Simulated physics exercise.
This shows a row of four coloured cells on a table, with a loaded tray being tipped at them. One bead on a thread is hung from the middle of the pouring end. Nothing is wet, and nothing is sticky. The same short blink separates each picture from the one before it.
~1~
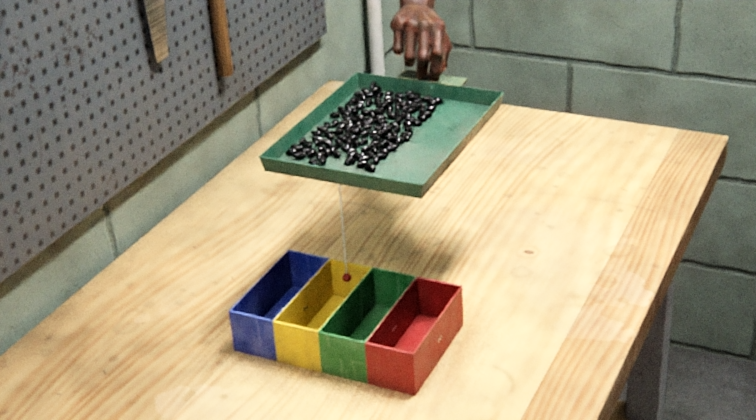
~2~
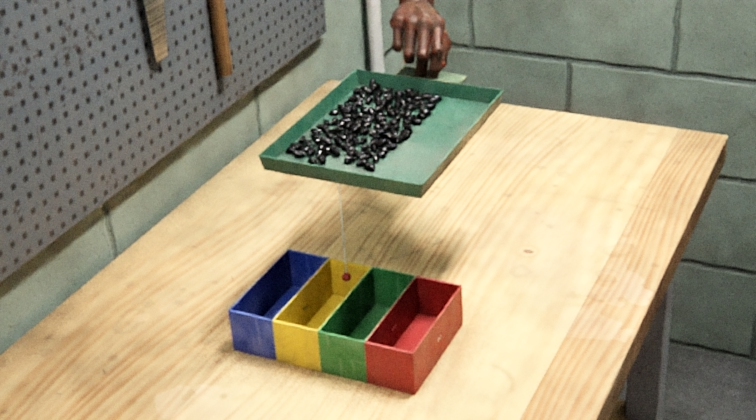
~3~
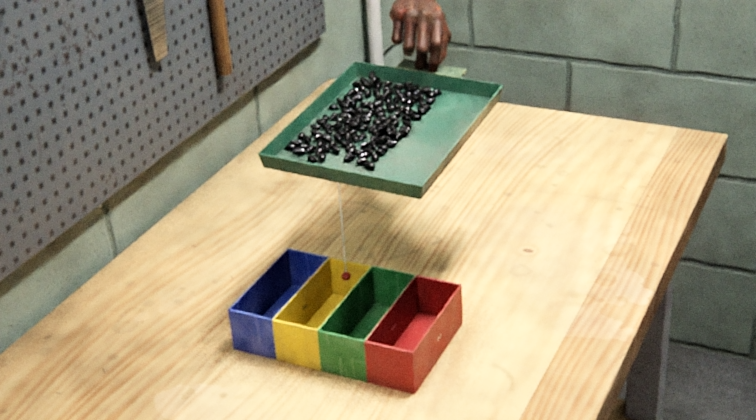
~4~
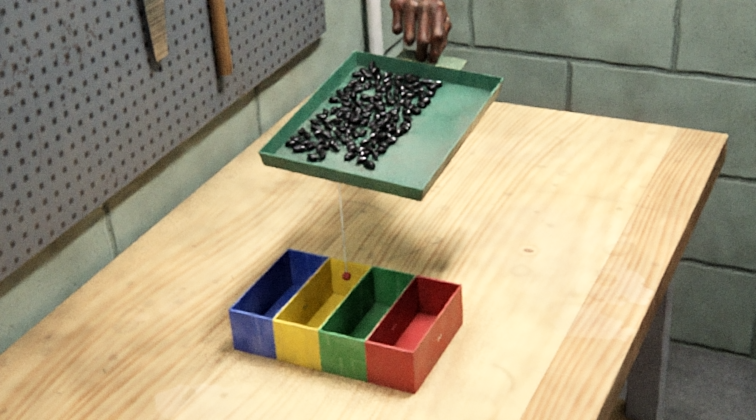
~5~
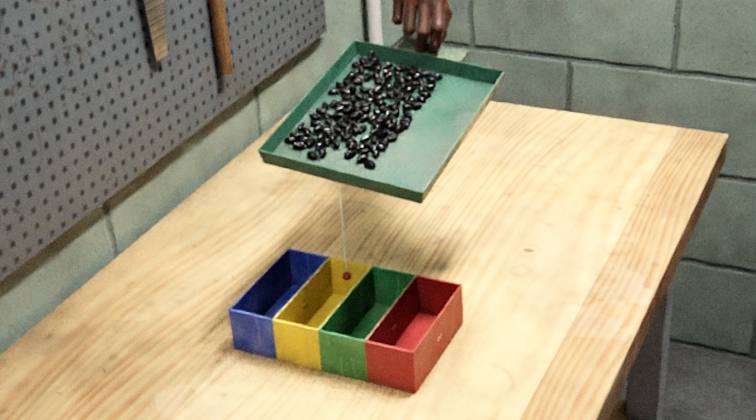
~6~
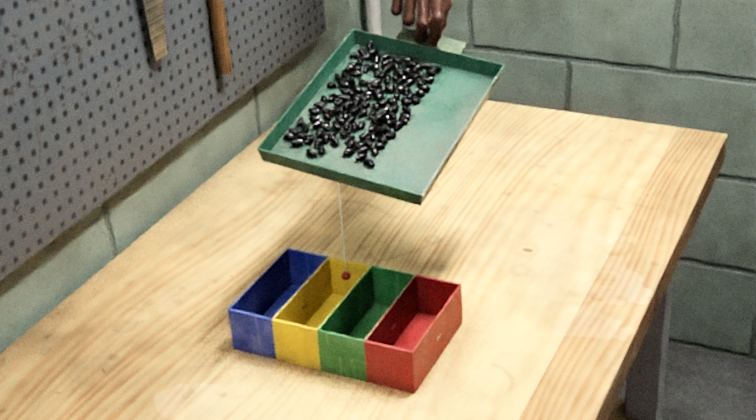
A hand slowly raising the back of a green tray of black beans, tilting it above four coloured cells on a table.
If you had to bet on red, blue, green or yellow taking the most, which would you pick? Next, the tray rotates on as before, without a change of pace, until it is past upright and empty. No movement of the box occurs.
I would pick red.
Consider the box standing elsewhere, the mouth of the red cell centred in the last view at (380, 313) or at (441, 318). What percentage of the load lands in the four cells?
Close to 60 in a hundred, followed by close to 100 in a hundred.
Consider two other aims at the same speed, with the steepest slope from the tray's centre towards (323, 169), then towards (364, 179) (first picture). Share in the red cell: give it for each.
About 0 and 30 percent.
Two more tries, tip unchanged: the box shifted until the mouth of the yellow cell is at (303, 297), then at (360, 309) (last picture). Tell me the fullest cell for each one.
Case 1 - the red cell; case 2 - green.
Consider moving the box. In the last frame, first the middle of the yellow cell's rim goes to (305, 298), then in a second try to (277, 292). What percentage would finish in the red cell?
The first try yields 60% and the second yields 30%.
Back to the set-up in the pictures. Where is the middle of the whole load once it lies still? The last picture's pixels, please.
I'd put the middle somewhere around (408, 345).
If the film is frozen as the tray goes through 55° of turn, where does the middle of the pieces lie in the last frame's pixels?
Somewhere about (391, 159).
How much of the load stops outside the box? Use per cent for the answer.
Near 0 in a hundred.
Just after the last frame, tray tipped steeply; almost all on the tray; just a few falling or outside the box.
A moment on, tray tipped right over; the larger part on the tray; about a tenth in the red cell; just a few falling or outside the box.
Further on, tray tipped past a quarter turn; roughly two thirds in the red cell; roughly a quarter in the green cell; about a tenth falling or outside the box.
When it is over, tray tipped past a quarter turn; roughly two thirds in the red cell; roughly a quarter in the green cell; not one in the yellow cell; not one in the blue cell; about a tenth outside the box.
